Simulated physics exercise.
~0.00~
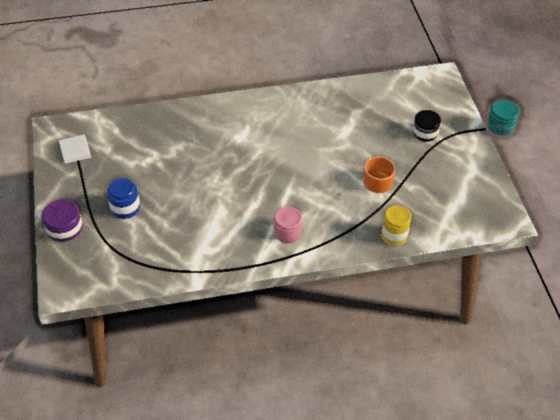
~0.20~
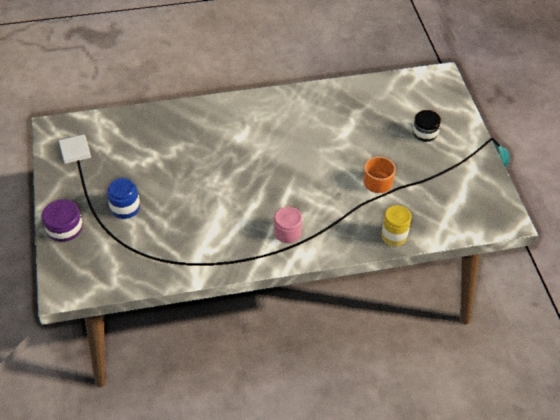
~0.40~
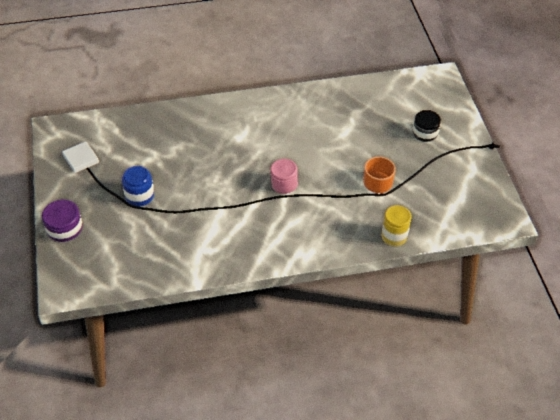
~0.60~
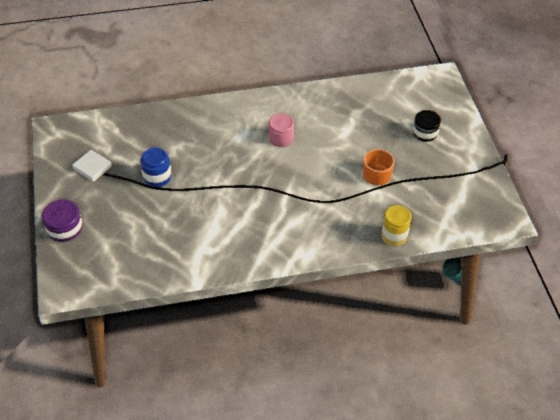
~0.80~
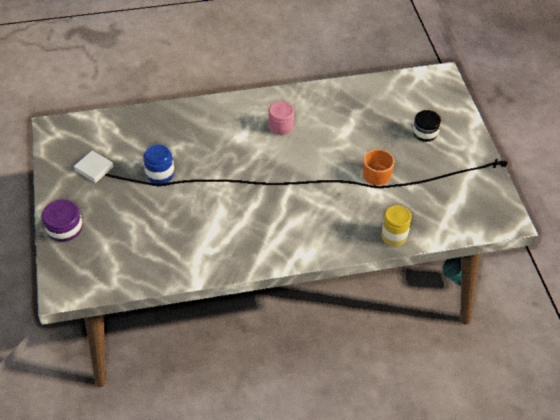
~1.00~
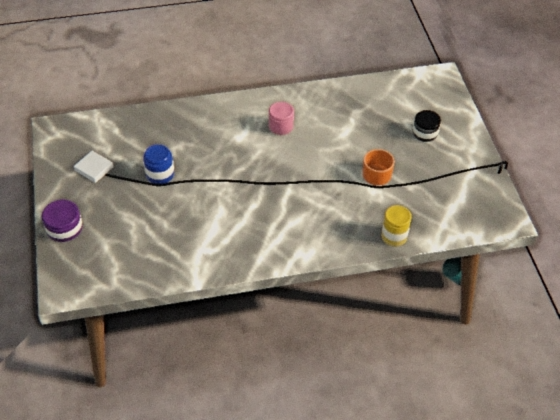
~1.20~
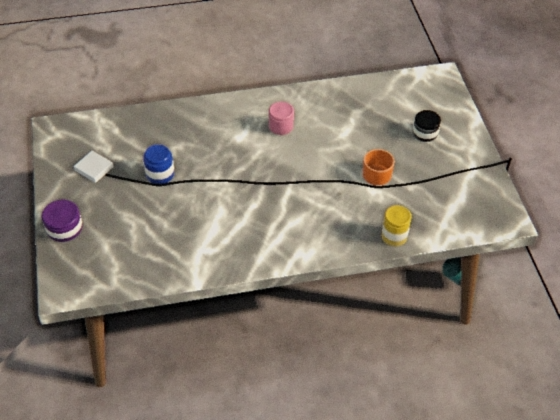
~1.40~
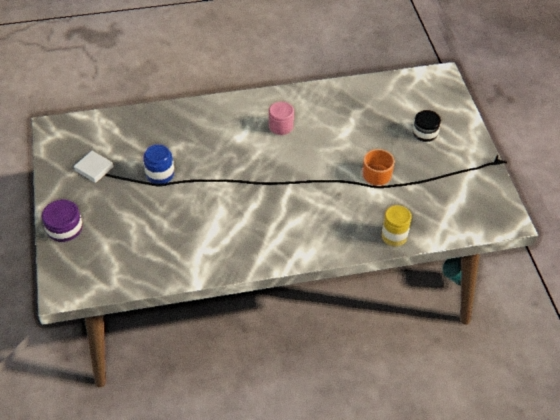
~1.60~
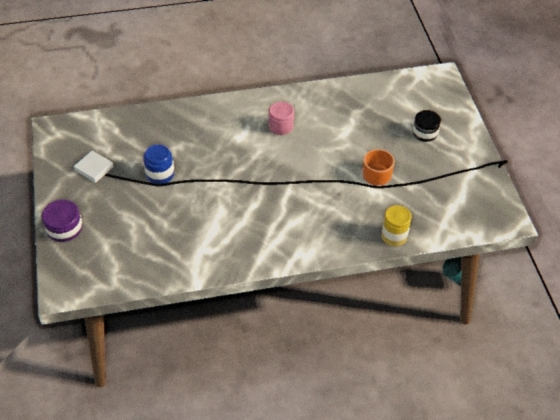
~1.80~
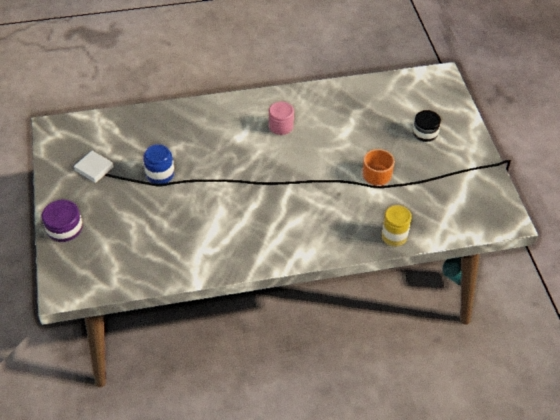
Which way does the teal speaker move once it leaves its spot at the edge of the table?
The teal speaker moves down, dropping past the right edge and ending up below the tabletop.
